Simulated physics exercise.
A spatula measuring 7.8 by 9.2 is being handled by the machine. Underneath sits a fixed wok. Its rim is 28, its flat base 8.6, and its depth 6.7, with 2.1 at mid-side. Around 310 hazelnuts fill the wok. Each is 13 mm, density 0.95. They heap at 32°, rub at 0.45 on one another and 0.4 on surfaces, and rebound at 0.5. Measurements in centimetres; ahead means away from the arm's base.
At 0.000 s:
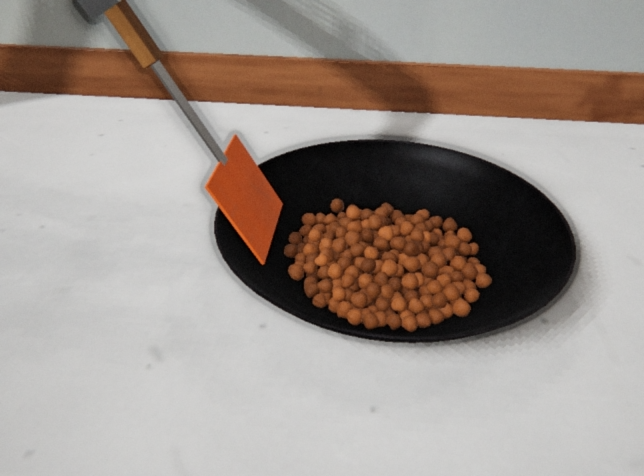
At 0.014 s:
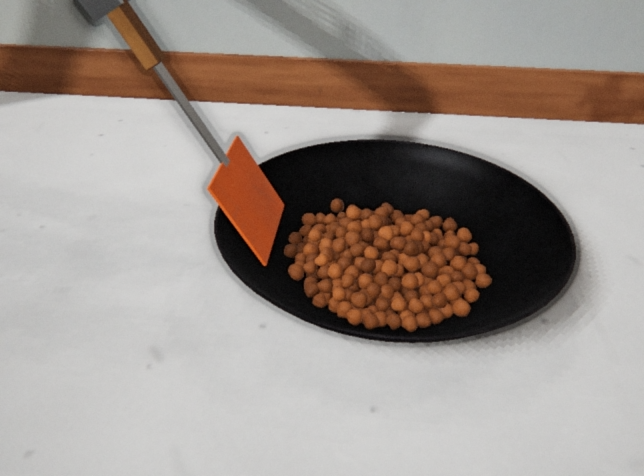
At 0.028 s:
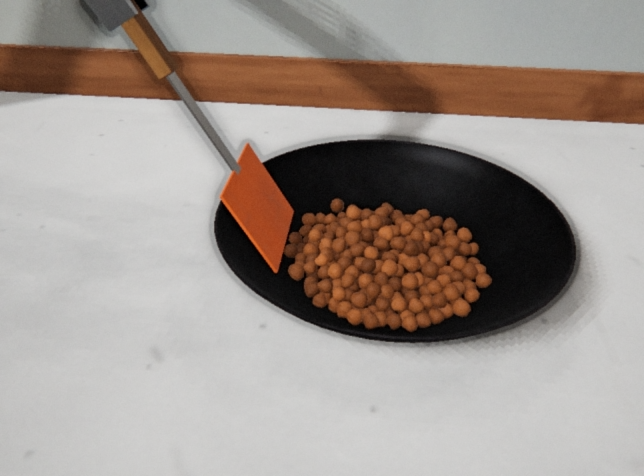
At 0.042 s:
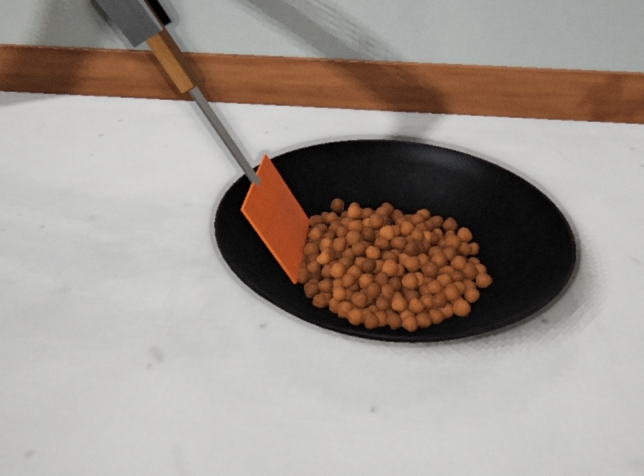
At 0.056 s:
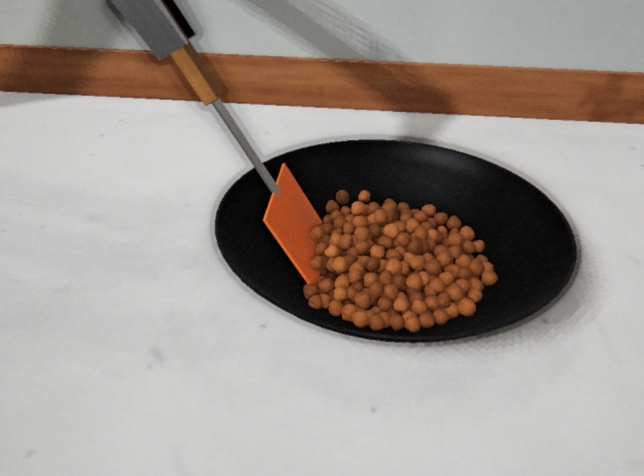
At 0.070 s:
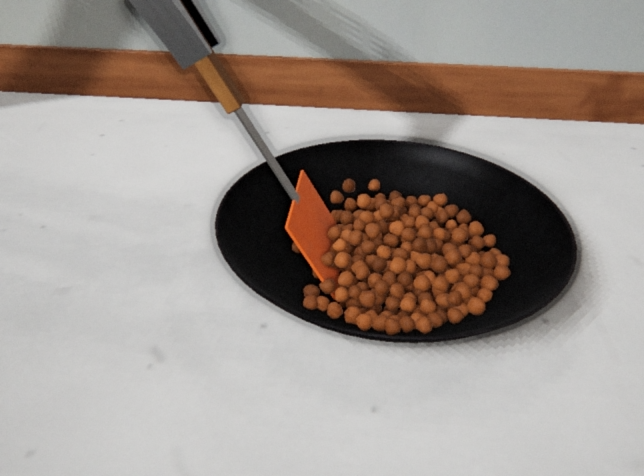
Robotic arm lowering an orange spatula into a black wok and pushing the heap of hazelnuts a little to the right.
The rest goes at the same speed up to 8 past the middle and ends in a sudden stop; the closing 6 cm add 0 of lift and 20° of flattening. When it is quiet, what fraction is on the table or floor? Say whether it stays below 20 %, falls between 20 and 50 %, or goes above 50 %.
It falls between 20 and 50 %.
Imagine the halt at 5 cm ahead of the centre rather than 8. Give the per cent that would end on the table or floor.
It would come to roughly 10 percent.
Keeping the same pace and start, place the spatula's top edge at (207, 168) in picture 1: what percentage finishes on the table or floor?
Around 35 percent ends up on the table or floor.
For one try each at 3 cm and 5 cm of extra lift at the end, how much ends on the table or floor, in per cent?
Estimates, in order: 45 % then 40 %.
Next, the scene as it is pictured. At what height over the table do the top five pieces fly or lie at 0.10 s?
6 cm or so.
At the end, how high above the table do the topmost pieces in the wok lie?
It reaches around 7.0 cm.
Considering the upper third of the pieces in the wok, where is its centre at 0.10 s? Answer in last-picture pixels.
Centre estimated at around (436, 237).
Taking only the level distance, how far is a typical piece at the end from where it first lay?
I'd put it at close to 13 centimetres.
After 0.10 s, sloping 60°, highest piece 6 above the table; 306 in the wok.
After 0.14 s, sloping 54°, highest piece 8 above the table; 306 in the wok.
After 0.35 s, sloping 40°, highest piece 9 above the table; 188 in the wok, 46 on the table or floor, 72 on the blade or in flight.
After 1.40 s, sloping 40°, highest piece 7 above the table; 188 in the wok, 118 on the table or floor.
In the end, 188 in the wok, 118 on the table or floor. That is 39 % on the table or floor.
